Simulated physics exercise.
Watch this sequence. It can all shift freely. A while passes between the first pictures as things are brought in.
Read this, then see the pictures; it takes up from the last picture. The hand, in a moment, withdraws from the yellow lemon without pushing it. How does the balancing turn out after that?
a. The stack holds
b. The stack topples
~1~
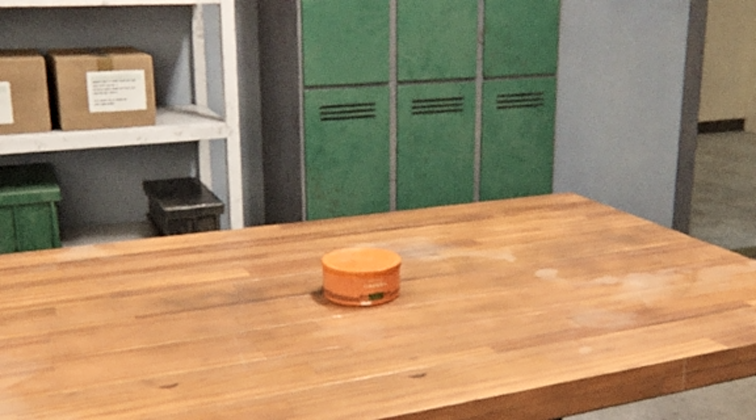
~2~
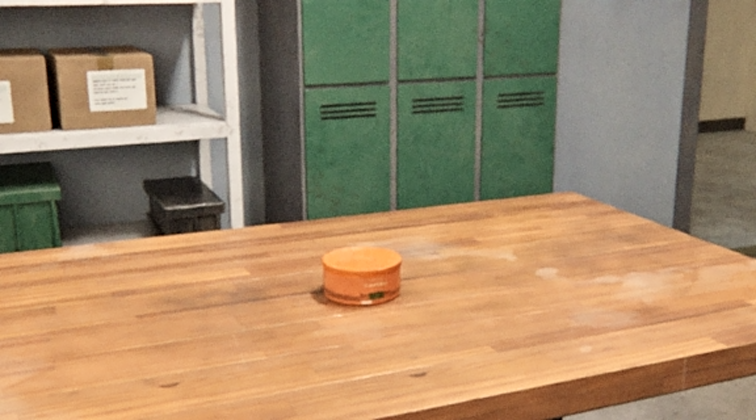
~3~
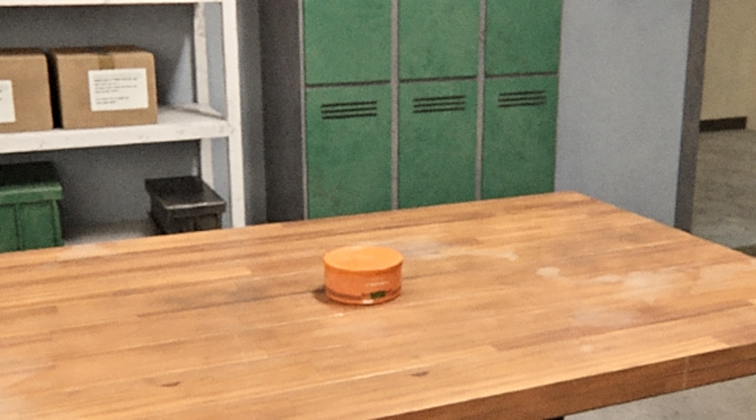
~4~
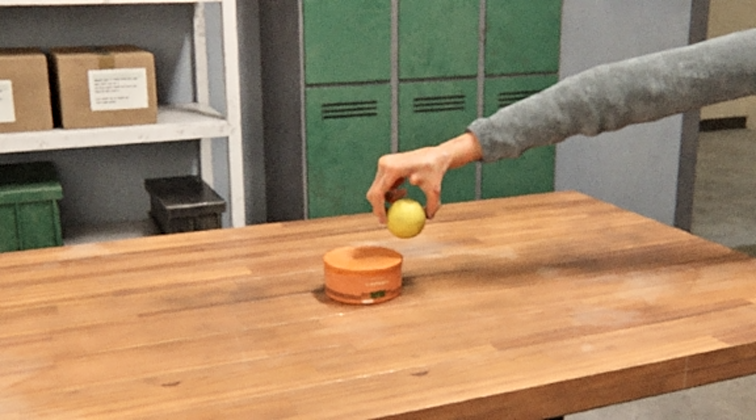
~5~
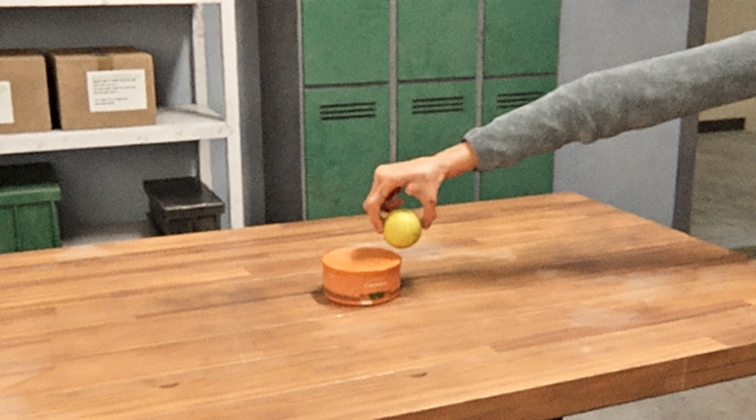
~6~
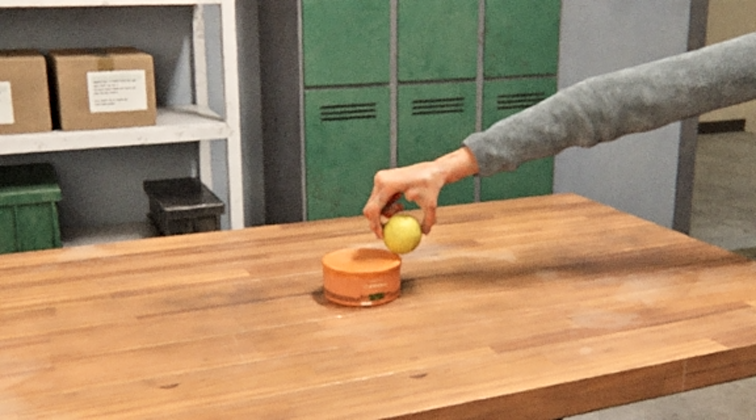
The stack topples.
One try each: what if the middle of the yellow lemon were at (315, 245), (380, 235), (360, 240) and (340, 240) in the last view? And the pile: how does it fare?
Topples over, stays standing, stays standing, stays standing.
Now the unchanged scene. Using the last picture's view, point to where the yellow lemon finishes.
End position in the final view: Approximately (428, 265).
Then, 0.40 s past the last view, yellow lemon displaced a little near (416, 245).
Then, 0.50 s past the last view, yellow lemon now fallen.
Then, 0.70 s past the last view, nothing new.
Then, 2.20 s past the last view, yellow lemon resting near (428, 265).
Finally, fallen, yellow lemon; orange tub still in place. Final places as the last picture's camera would see them, yellow lemon near (428, 265). The pile comes apart.
